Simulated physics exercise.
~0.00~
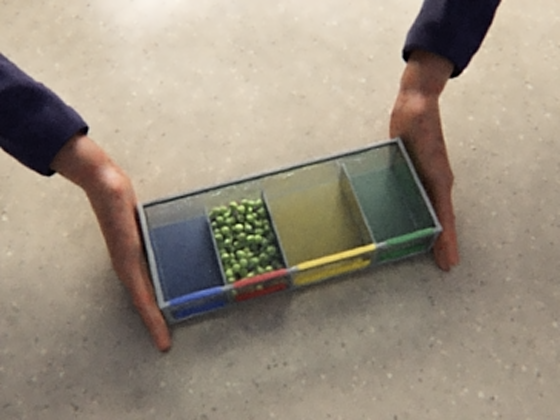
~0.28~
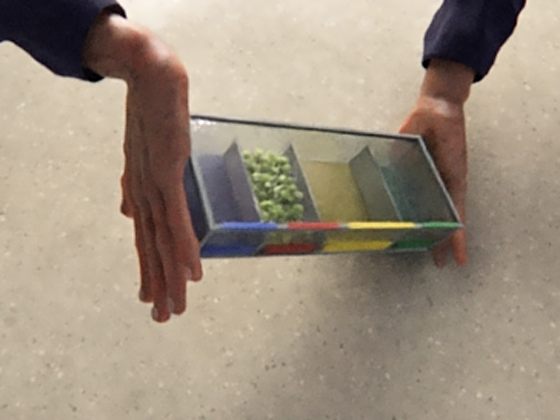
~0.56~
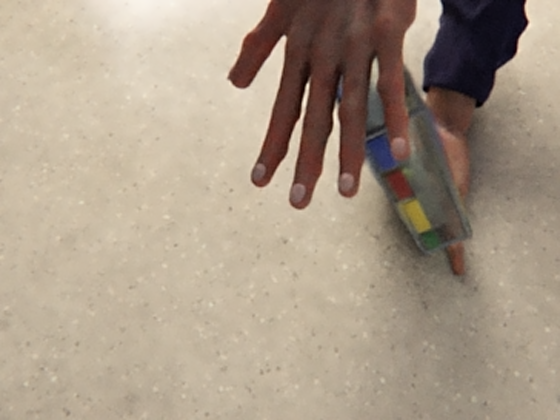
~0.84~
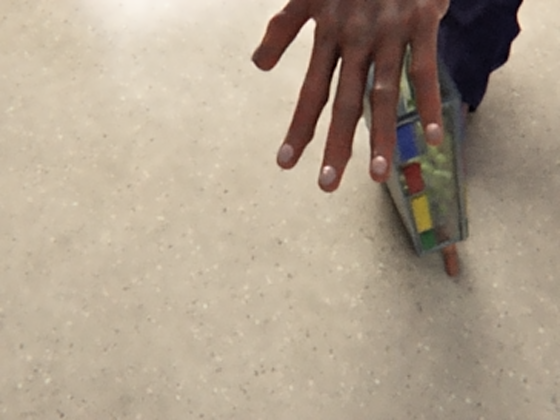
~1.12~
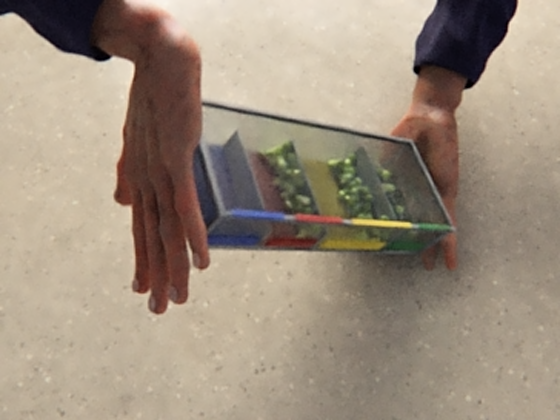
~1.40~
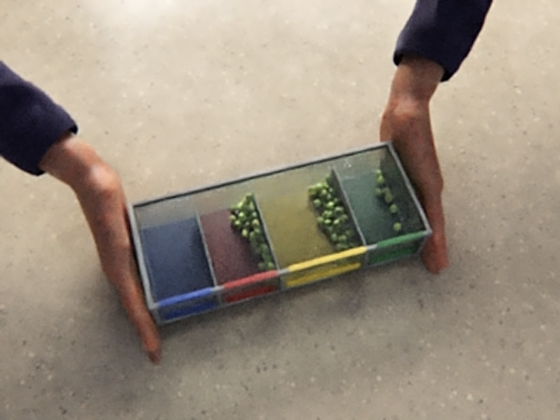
Hands tilting a clear-lidded box of green peas steeply and lowering it level, leaving peas spread across red, yellow and green compartments.
